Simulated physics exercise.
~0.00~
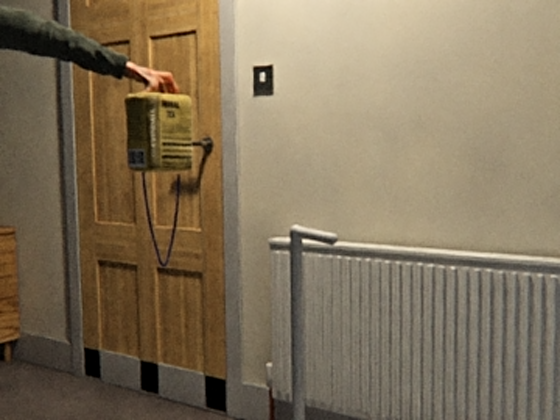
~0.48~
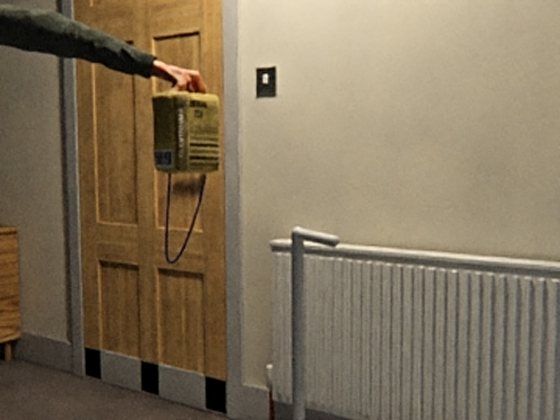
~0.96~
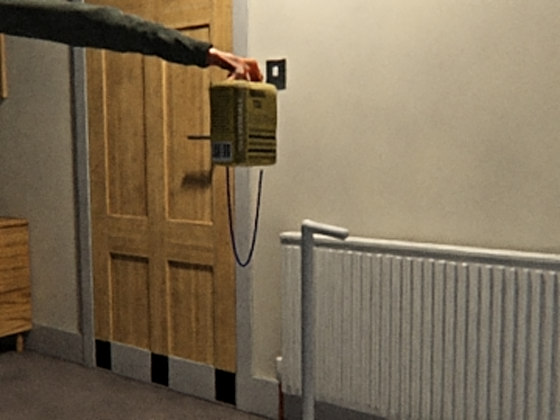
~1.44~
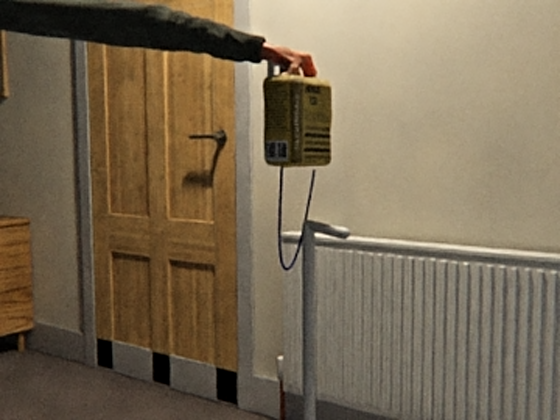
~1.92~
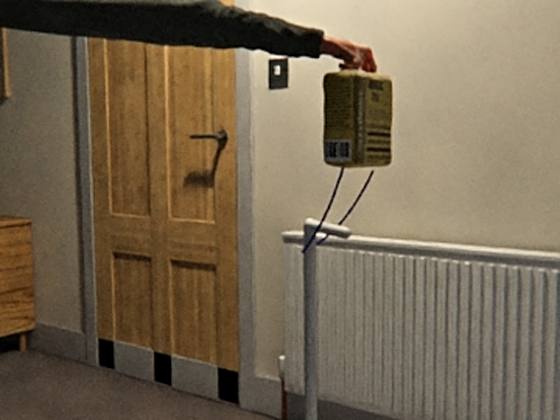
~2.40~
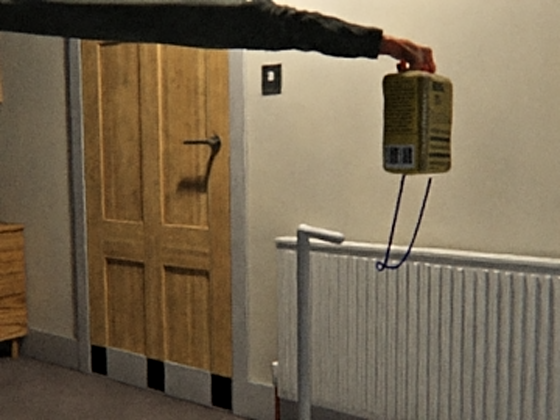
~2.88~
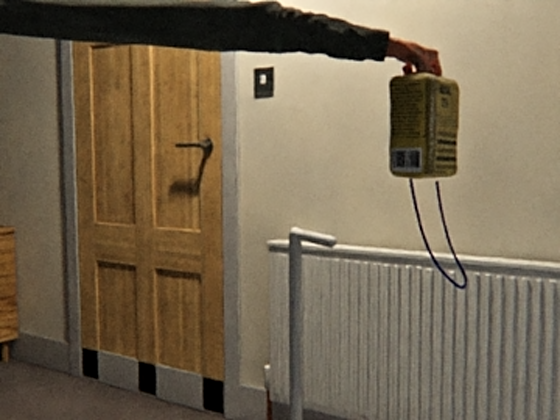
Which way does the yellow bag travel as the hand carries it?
The yellow bag moves to the right, going from the door across the post and beyond it.
